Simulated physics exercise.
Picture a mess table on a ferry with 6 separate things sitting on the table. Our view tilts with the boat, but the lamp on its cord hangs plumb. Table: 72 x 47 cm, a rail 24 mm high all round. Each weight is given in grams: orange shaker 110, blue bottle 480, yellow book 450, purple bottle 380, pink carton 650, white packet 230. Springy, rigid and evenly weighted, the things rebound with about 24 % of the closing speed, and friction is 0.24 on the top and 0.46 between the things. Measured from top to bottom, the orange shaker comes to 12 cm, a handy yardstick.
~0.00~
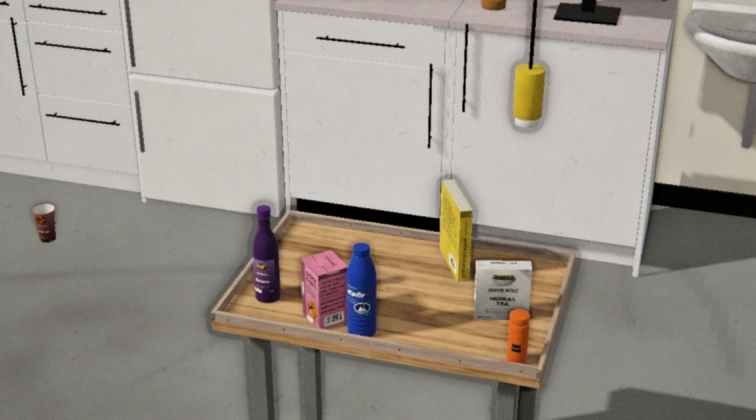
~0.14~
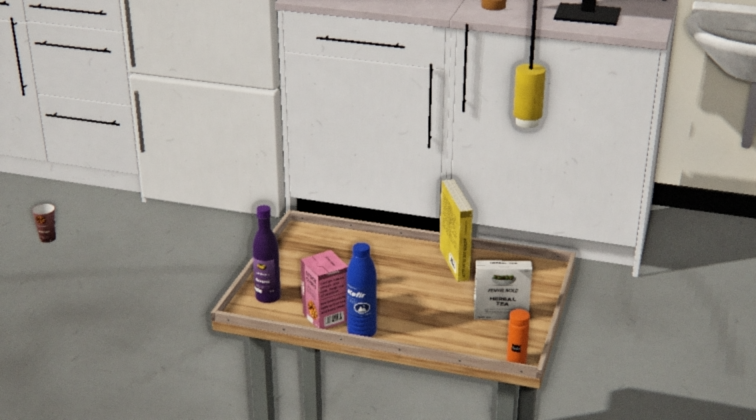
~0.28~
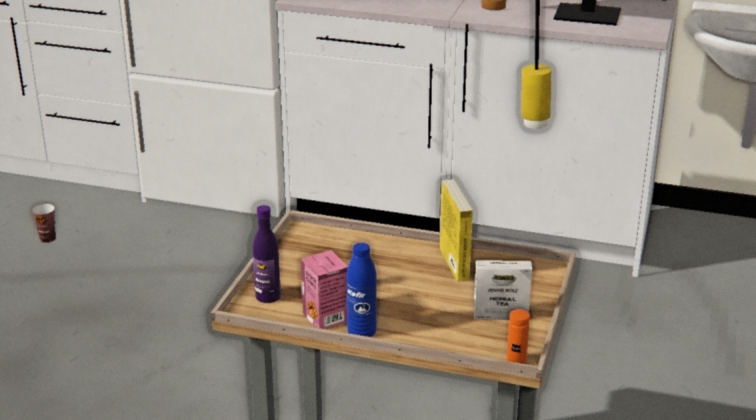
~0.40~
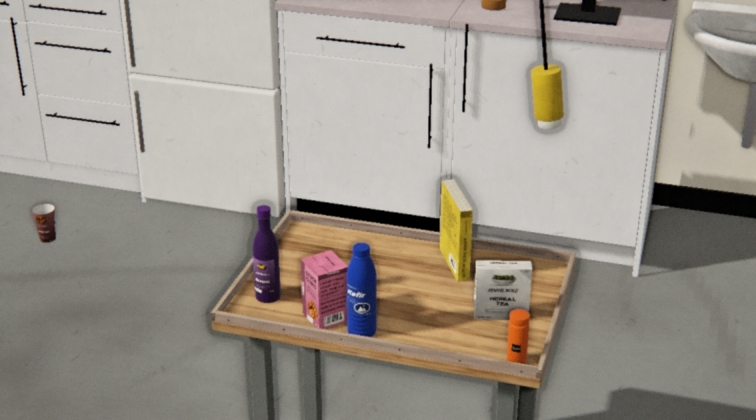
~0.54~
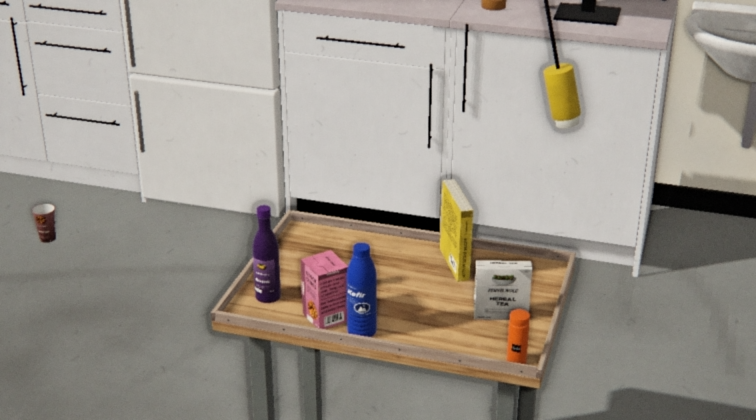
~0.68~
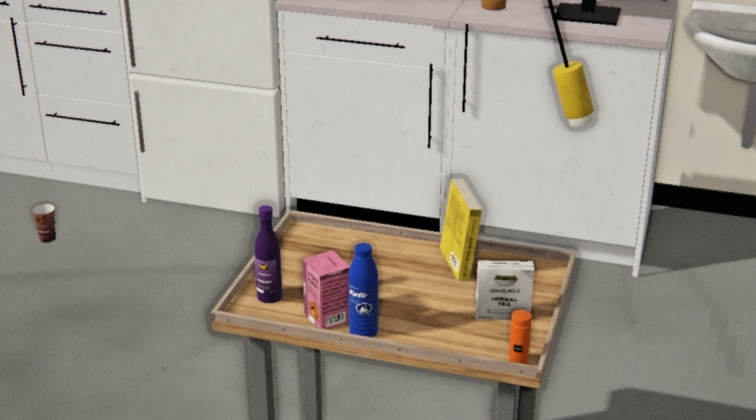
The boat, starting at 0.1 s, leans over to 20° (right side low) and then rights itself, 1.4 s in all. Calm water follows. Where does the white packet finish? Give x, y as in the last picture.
It finishes at about (526, 294).
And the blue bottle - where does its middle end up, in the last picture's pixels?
Look near (450, 304) and you'll find it.
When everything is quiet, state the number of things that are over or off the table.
The count comes out at 1.
After 0.88 s, floor tilted 19°, right side down; white packet slid 4 cm near (521, 293); yellow book tipped 64° from how it sat; orange shaker tipped 5° from how it sat.
After 1.18 s, floor tilted 9°, right side down; white packet slid 5 cm near (526, 294); yellow book on its side; pink carton slid 16 cm.
At rest (2.5 s), tipped over on the table, yellow book; not toppled but over 5 cm from the start, blue bottle, purple bottle, pink carton and white packet; orange shaker in place, give or take 5 cm. Seen from the same camera at the end, white packet near (526, 294).
